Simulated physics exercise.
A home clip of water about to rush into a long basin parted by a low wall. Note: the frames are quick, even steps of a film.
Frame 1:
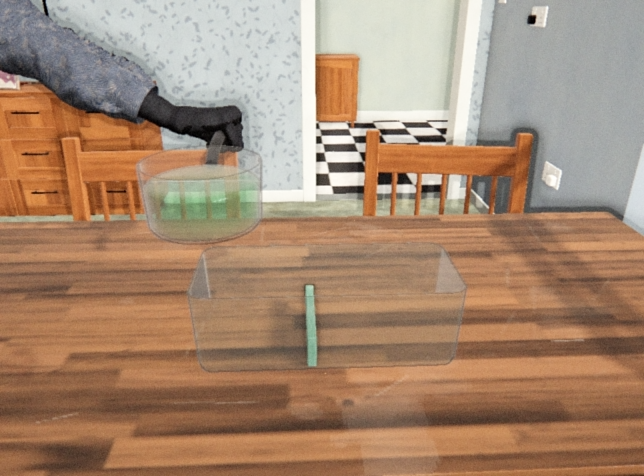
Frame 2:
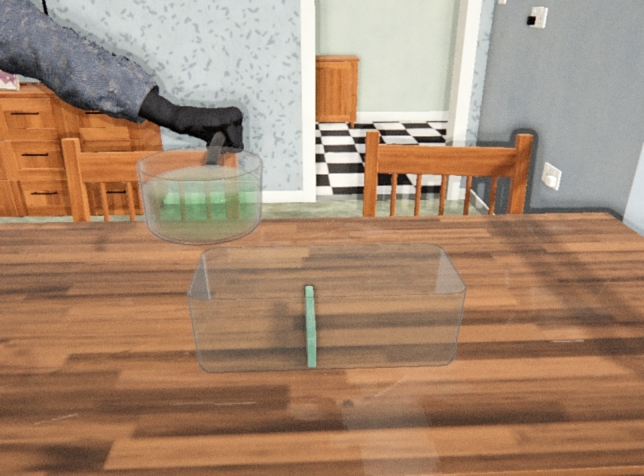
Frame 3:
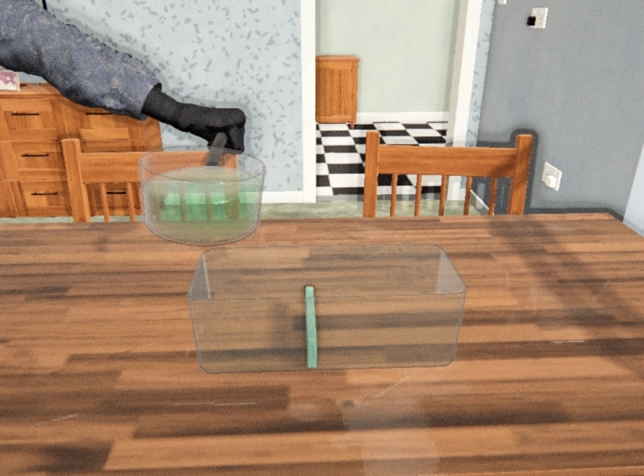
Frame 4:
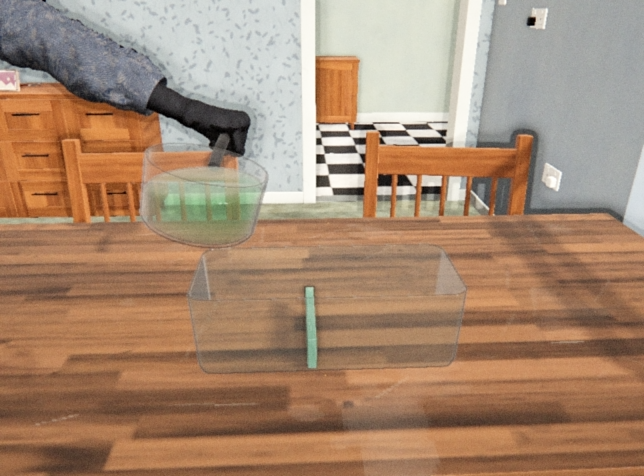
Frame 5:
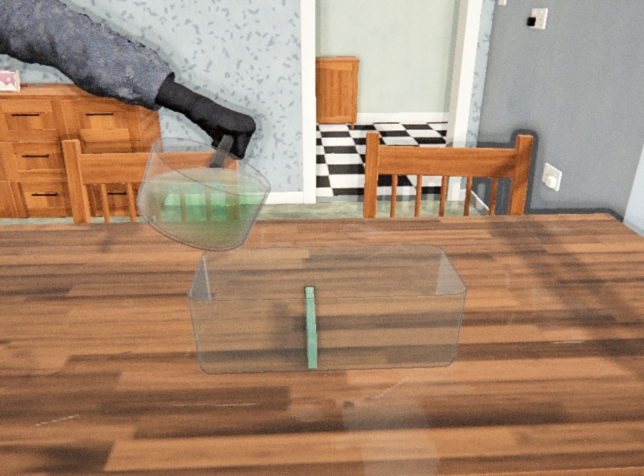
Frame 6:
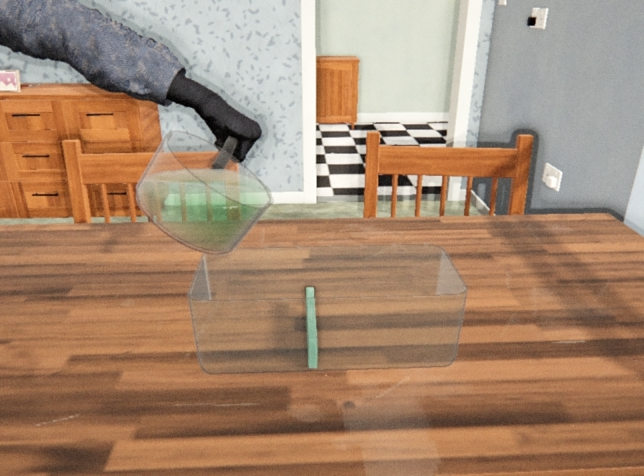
A gloved hand tilts a clear container of green liquid rightward above a clear divided basin.
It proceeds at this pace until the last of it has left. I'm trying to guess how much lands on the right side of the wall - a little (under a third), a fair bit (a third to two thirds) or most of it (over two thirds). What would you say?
I would say a little, under a third.
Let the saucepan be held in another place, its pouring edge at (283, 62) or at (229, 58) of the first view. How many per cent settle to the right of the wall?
Close to 65 in a hundred, then close to 25 in a hundred.
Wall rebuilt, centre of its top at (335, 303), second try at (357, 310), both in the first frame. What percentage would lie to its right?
Around 10 percent in try one and around 15 percent in try two.
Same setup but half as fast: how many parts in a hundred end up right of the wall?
It works out near 45 %.
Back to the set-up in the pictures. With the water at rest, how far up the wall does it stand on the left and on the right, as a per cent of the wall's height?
Left of the wall 60 %, right of the wall 20 %.
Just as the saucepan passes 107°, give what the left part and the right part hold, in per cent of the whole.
Left: 35 %; right: 15 %.
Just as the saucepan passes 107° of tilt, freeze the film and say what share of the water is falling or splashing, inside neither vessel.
It comes to around 30 per cent.
A moment on, the saucepan is tipped right over and 22 per cent is still to pour, 34 is left of the wall and 15 right of it.
Next, the saucepan is tipped right over and 2 per cent is still to pour, 63 is left of the wall and 21 right of it.
Then the saucepan is tipped right over and 0 per cent is still to pour, 70 is left of the wall and 24 right of it.
Later the saucepan is tipped right over and 0 per cent is still to pour, 70 is left of the wall and 24 right of it.
In the end 70 per cent lies left of the wall, 24 right of it and 6 outside.
